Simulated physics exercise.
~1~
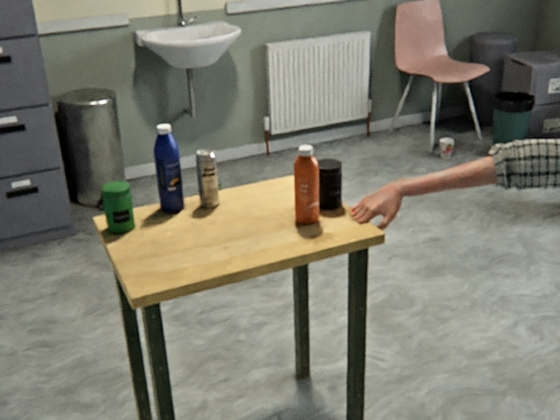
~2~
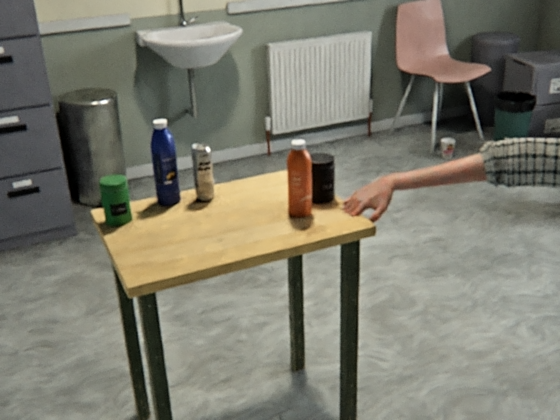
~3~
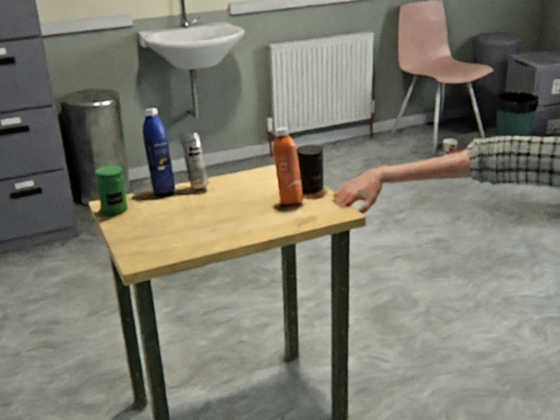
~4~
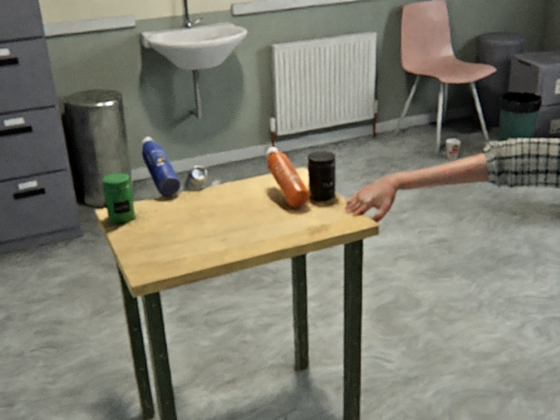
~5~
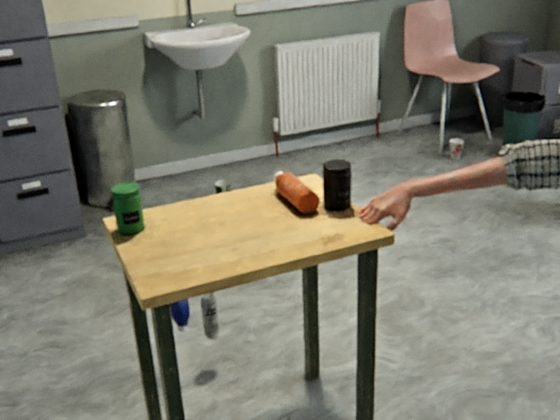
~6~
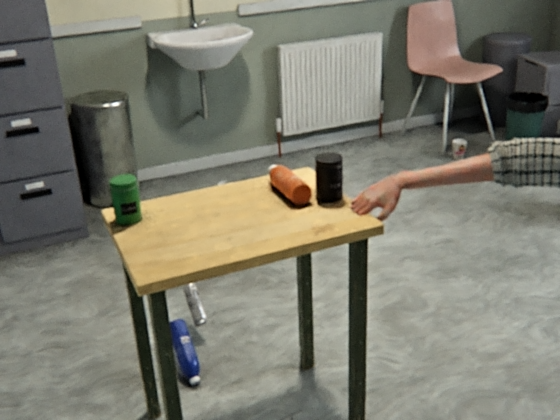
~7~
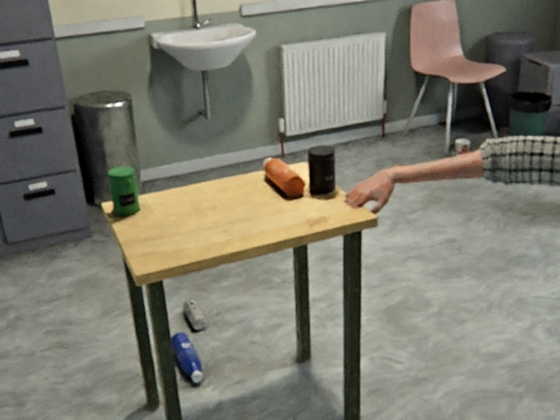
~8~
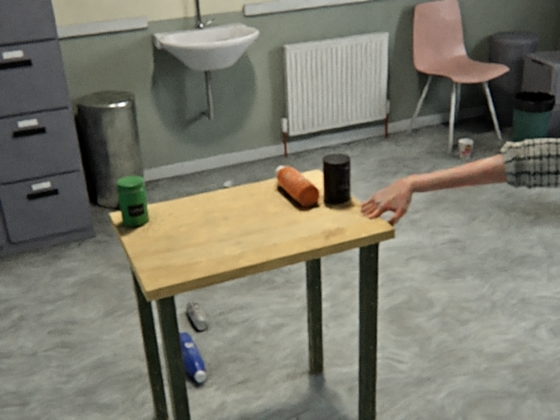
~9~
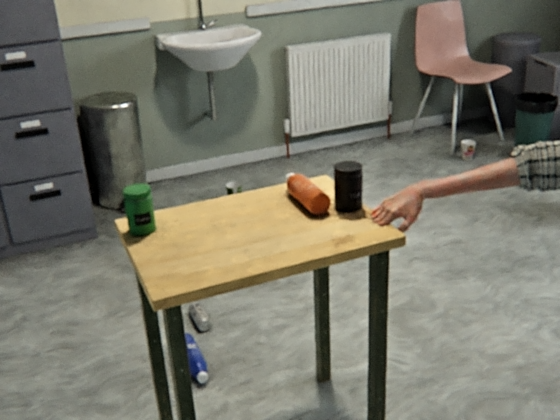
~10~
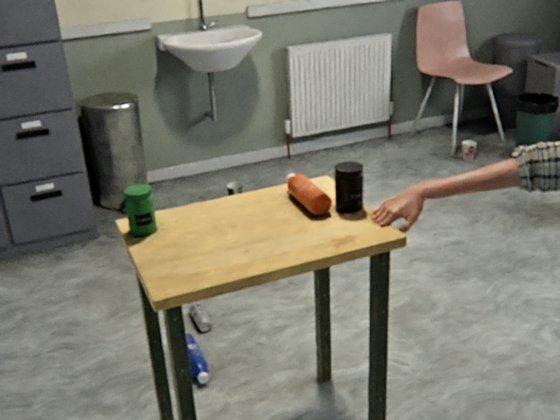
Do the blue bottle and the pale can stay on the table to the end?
No, the blue bottle and the pale can both go over the back edge and end up lying on the floor.
